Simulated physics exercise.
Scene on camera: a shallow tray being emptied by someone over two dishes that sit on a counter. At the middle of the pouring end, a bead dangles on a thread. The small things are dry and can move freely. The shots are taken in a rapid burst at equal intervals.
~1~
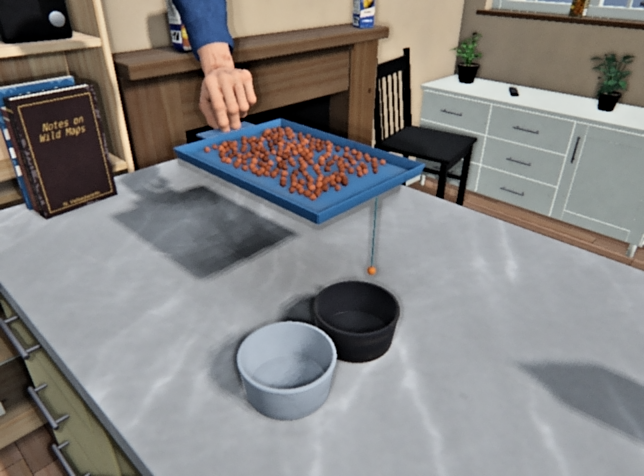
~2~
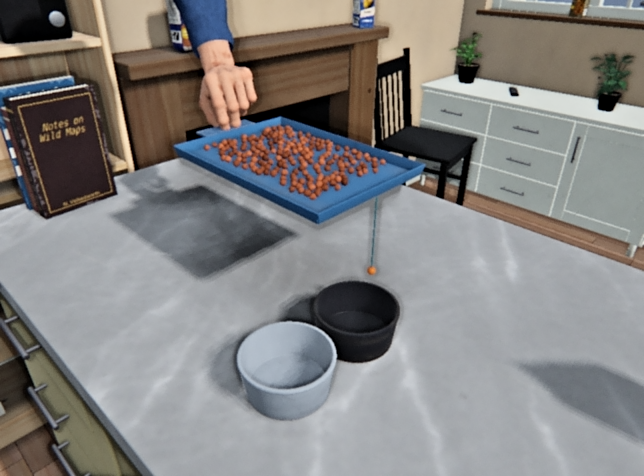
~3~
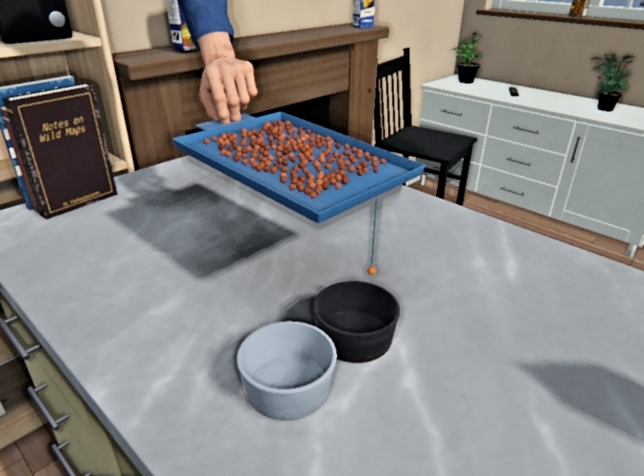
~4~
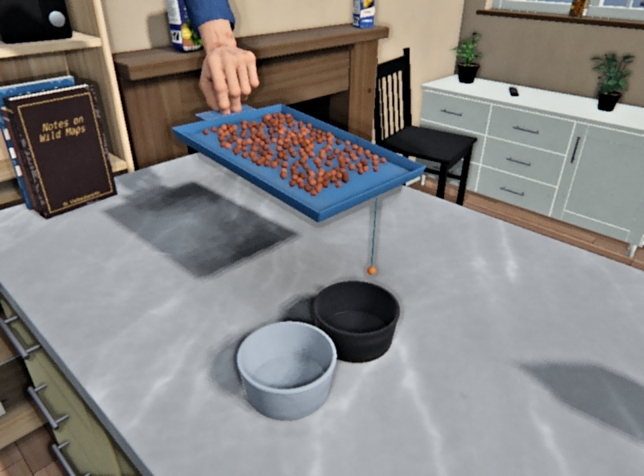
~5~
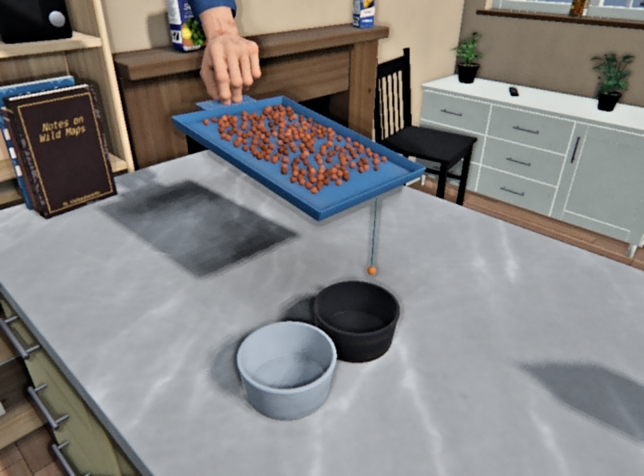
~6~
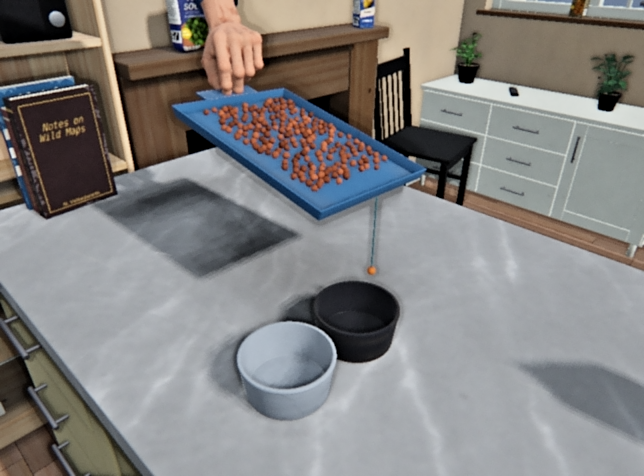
On a kitchen counter, a hand gradually tilting a blue tray of small orange-brown pellets above a grey dish and a black dish.
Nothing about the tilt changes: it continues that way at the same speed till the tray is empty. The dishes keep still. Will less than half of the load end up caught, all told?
I expect most of the load to be wasted.
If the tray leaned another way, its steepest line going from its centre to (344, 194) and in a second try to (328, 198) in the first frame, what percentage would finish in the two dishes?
The share is 60 per cent in the first and 70 per cent in the second.
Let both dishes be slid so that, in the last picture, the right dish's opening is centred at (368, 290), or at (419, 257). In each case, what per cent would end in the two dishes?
Around 20 and then 80 per cent.
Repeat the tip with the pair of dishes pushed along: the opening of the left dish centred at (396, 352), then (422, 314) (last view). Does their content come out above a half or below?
Placing 1: A minority of it. Placing 2: A minority of it.
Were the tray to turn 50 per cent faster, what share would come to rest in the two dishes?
Something like 10 percent, give or take.
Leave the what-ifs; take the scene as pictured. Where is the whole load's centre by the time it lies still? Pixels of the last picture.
Around (425, 301).
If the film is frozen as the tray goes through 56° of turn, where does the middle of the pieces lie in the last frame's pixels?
Look around (385, 158) in the last picture.
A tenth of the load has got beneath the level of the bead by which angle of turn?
I'd say close to 100 degrees.
Just after the last frame, tray tipped steeply; almost all on the tray; just a few in the air.
A moment on, tray tipped right over; almost all on the tray; just a few in the right dish; about a tenth outside both; just a few in the air.
Further on, tray tipped past a quarter turn; about a tenth in the right dish; almost all outside both.
When it is over, tray tipped past a quarter turn; not one in the left dish; about a tenth in the right dish; almost all outside both.
